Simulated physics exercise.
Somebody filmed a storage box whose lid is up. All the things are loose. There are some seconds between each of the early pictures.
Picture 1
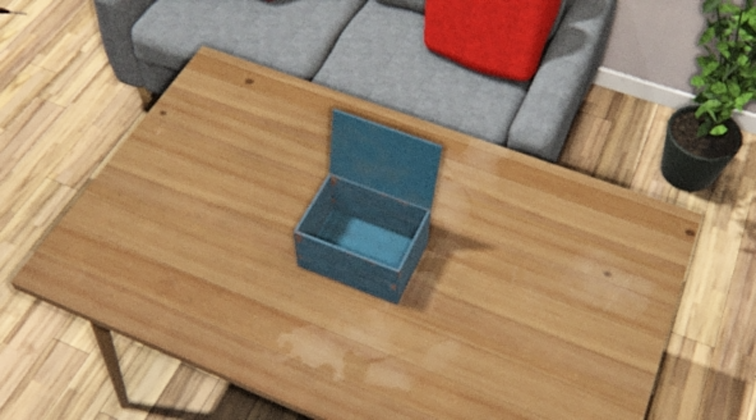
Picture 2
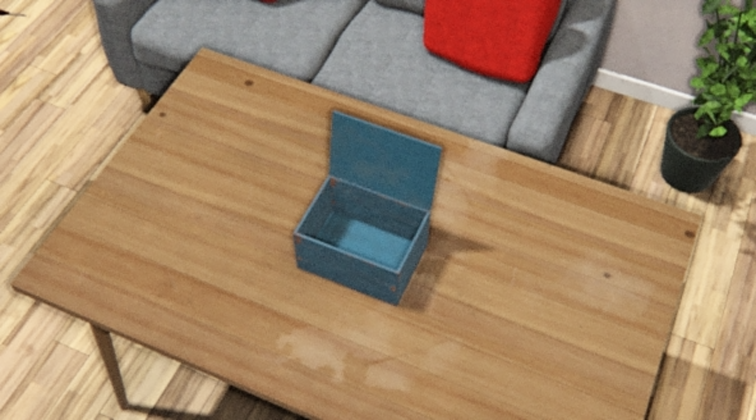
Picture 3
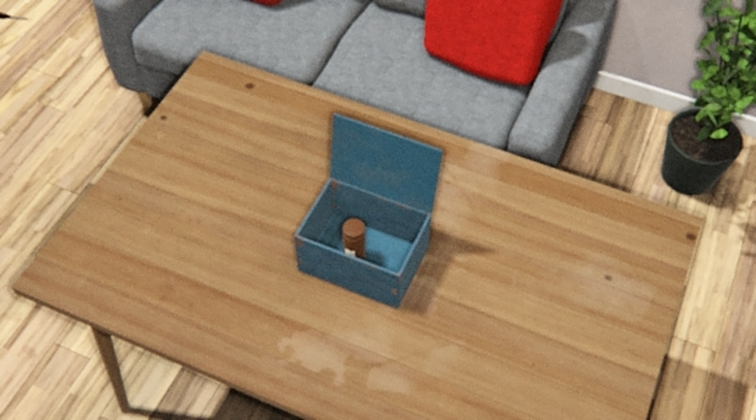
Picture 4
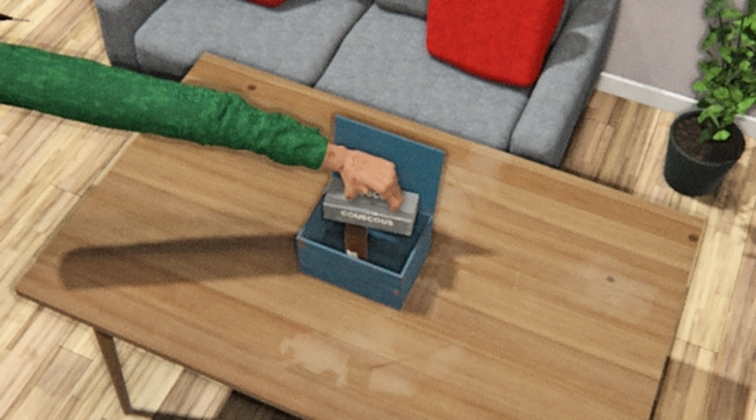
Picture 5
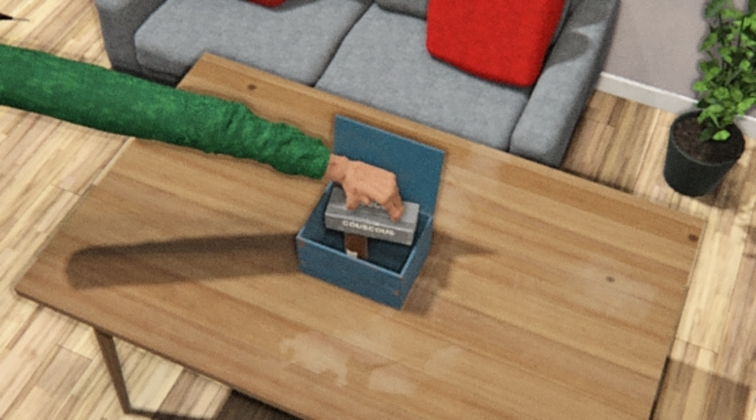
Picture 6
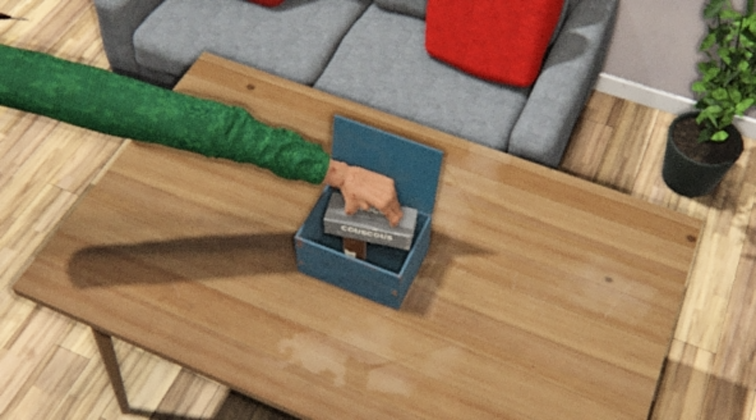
An open blue storage box with its lid raised sits on a wooden table, seen from above at an angle, with a grey sofa and red cushion behind and a potted plant at right. The box is empty at first, then a brown shaker stands inside it. A green-sleeved arm reaches in from the left, its hand lowering a grey carton slightly into the box and still gripping it.
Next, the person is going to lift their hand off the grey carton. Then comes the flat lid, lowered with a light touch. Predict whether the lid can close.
Prediction: The lid closes.
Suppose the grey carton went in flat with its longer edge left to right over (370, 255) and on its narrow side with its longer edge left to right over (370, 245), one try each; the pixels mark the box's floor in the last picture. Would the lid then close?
On the first try the lid goes all the way down, and on the second it goes all the way down.
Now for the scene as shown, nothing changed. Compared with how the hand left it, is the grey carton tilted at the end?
In the end, it winds up askew.
Then, 0.50 s on from there, grey carton on its side near (370, 236); brown shaker turned 15° from how it was put.
Then, 1.30 s on from there, lid 78° above the rim; grey carton on its side near (364, 236).
Then, 1.80 s on from there, lid 42° above the rim; grey carton on its side near (364, 236).
Then, 2.10 s on from there, lid 14° above the rim; grey carton on its side near (364, 236).
In the end, lid shut; toppled in the box, grey carton; brown shaker unmoved. At the end, from the last picture's camera, grey carton near (364, 236).
